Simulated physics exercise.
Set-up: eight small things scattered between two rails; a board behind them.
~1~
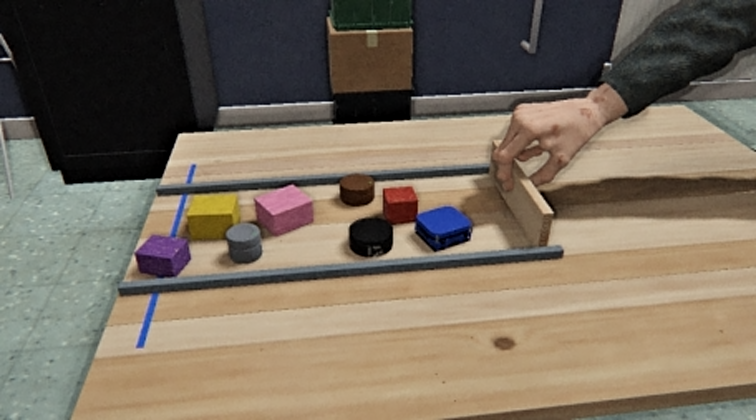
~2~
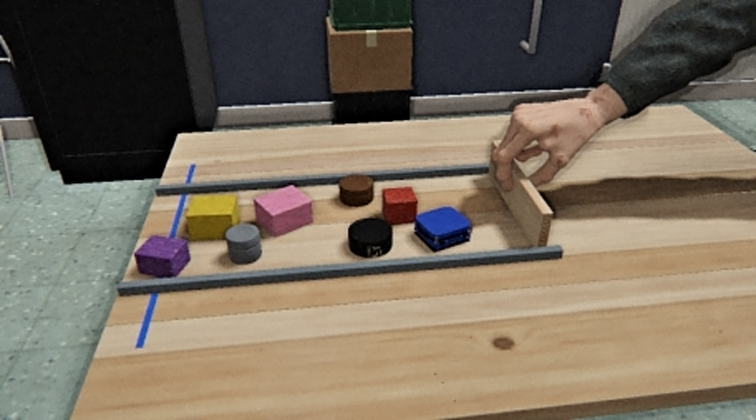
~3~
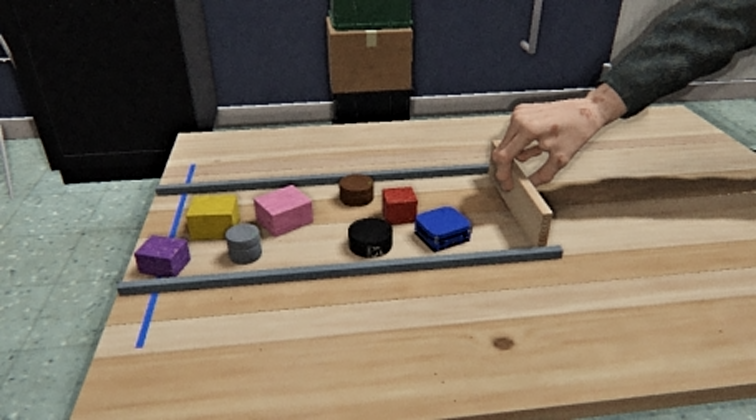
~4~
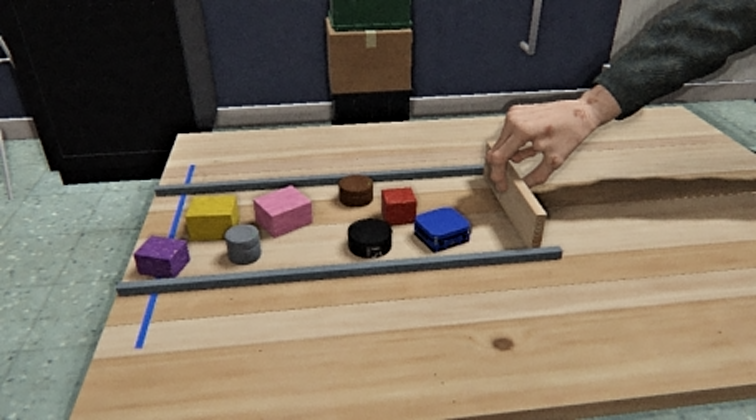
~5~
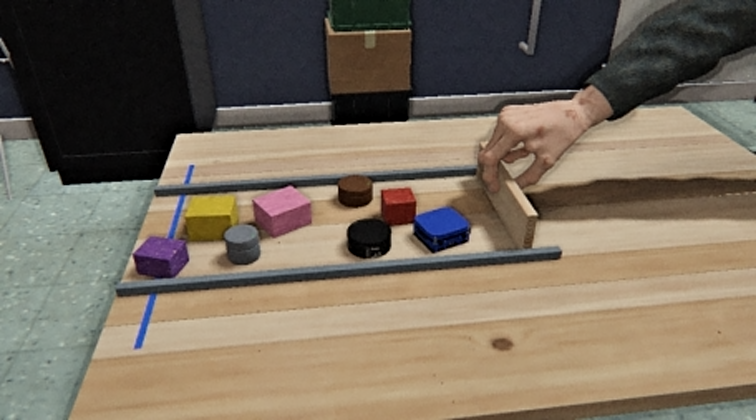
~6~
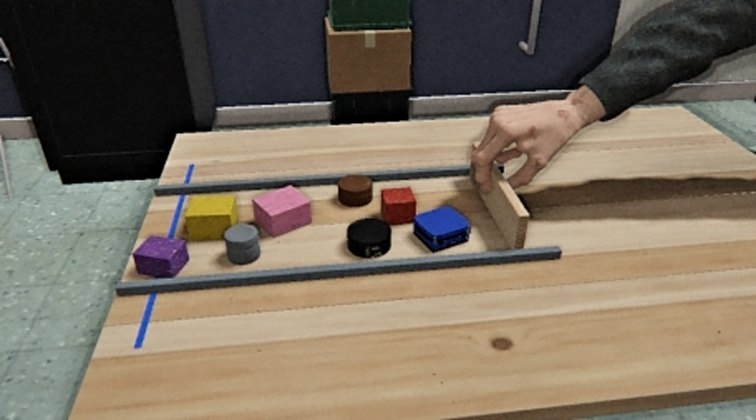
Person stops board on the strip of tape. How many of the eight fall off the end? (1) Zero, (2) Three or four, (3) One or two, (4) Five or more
The answer is 4.
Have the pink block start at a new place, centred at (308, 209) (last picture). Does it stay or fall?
From that position it ends up off.
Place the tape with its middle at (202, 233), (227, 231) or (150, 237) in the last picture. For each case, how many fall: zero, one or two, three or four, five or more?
One after another: 3 or 4; three or four; 5 or more.
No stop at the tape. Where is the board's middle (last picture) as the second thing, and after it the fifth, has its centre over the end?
The middle is near (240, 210) first and near (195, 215) after.
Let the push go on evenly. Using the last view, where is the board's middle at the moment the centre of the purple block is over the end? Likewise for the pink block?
First near (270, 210), second near (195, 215).
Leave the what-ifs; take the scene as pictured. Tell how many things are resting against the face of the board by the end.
Looks like 3 of them, all told.
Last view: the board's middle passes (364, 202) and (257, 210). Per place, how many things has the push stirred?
Note: First position 4; second position 8.
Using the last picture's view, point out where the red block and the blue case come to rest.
The red block finishes at (153, 224); the blue case finishes at (140, 249).
Soon after, none off yet; purple block at rest near (162, 257); yellow block at rest near (213, 217); grey lid at rest near (243, 245).
Then, none off yet; purple block moved about its own width near (126, 261); yellow block moved about its own width near (171, 221); grey lid moved well along near (163, 248).
At rest, the number that fall off is five or more; fallen, black tub, pink block, grey lid, yellow block and purple block.
